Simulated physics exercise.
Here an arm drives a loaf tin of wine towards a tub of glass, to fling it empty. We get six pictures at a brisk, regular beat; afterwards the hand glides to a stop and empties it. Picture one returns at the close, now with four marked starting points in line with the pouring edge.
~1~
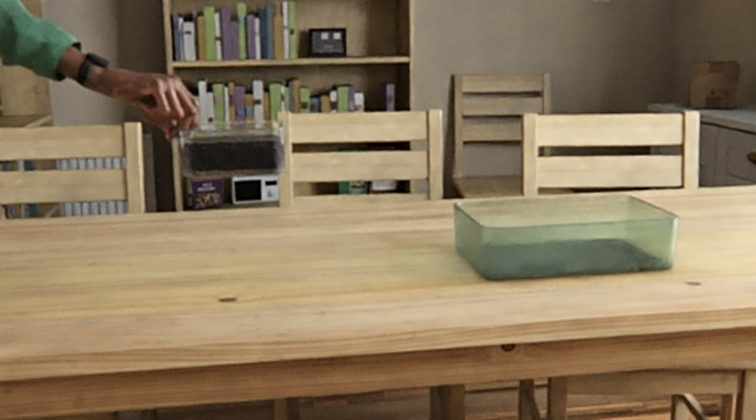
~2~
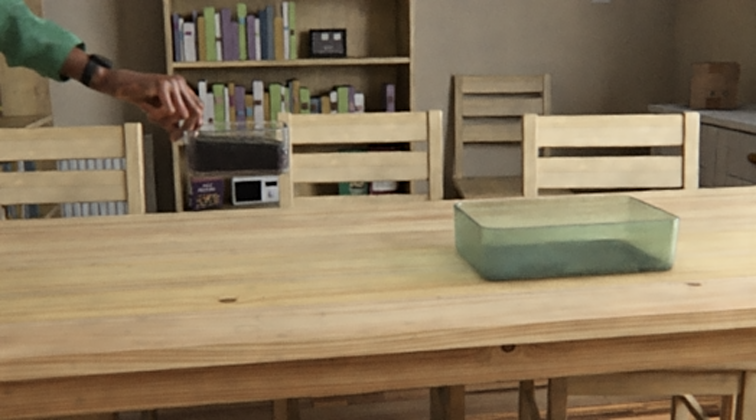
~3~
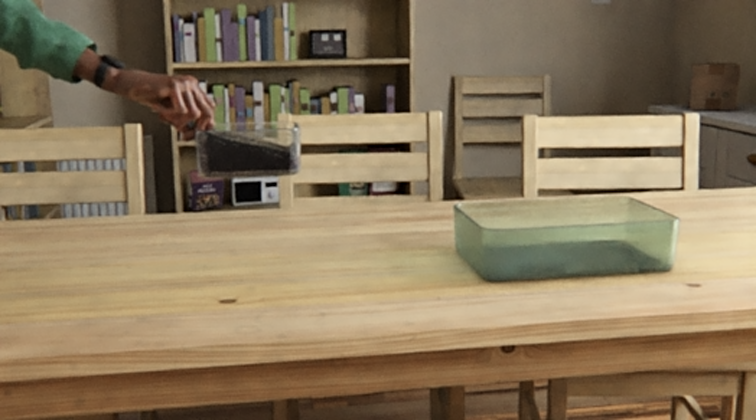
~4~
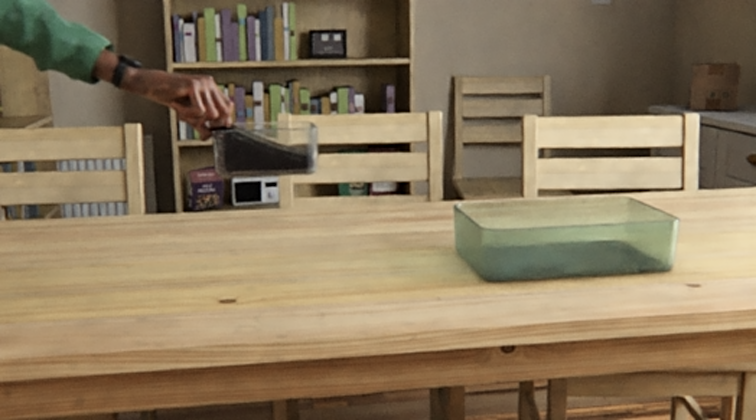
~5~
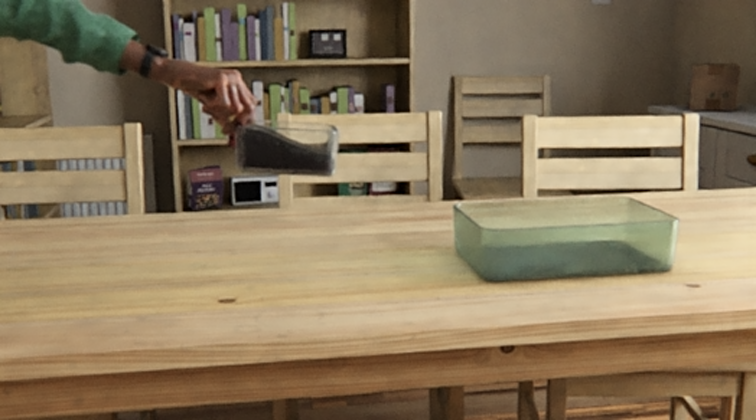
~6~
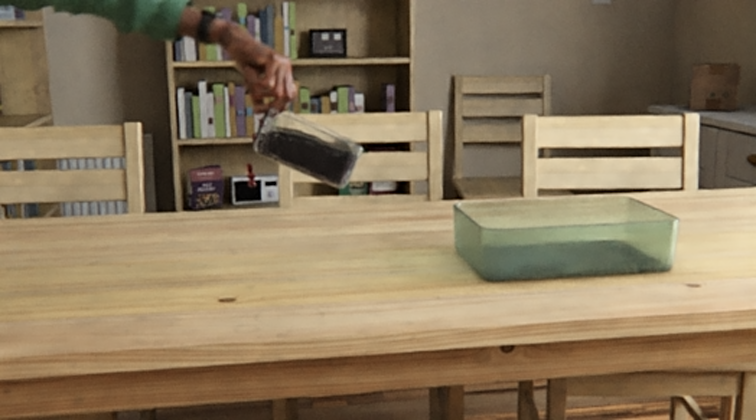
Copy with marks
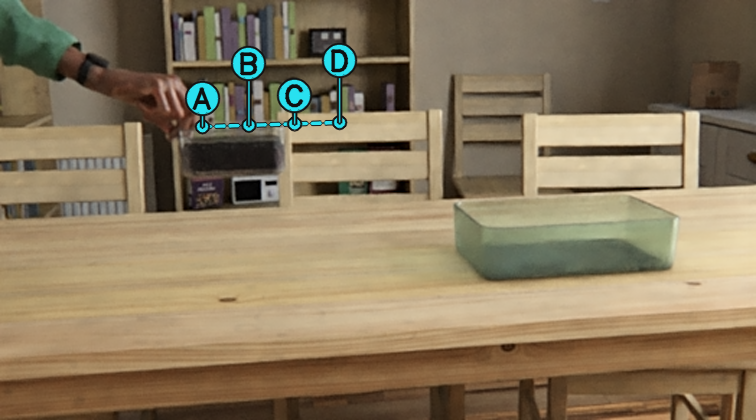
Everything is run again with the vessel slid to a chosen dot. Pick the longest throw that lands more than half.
Use spot D.
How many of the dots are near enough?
One of the four.
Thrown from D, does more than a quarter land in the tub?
Yes, it does.
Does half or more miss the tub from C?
Yes, it does.
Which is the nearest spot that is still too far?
The answer is C.
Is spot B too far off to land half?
Yes.
On the marked copy, A at (202, 126); B at (248, 125); C at (294, 123); D at (339, 122).
With A, about 0 % lands in the tub, 100 % falls short.
With B, about 0 % lands in the tub, 100 % falls short.
With C, about 9 % lands in the tub, 86 % falls short and 6 % goes beside or beyond.
With D, about 77 % lands in the tub, 16 % falls short and 7 % goes beside or beyond.
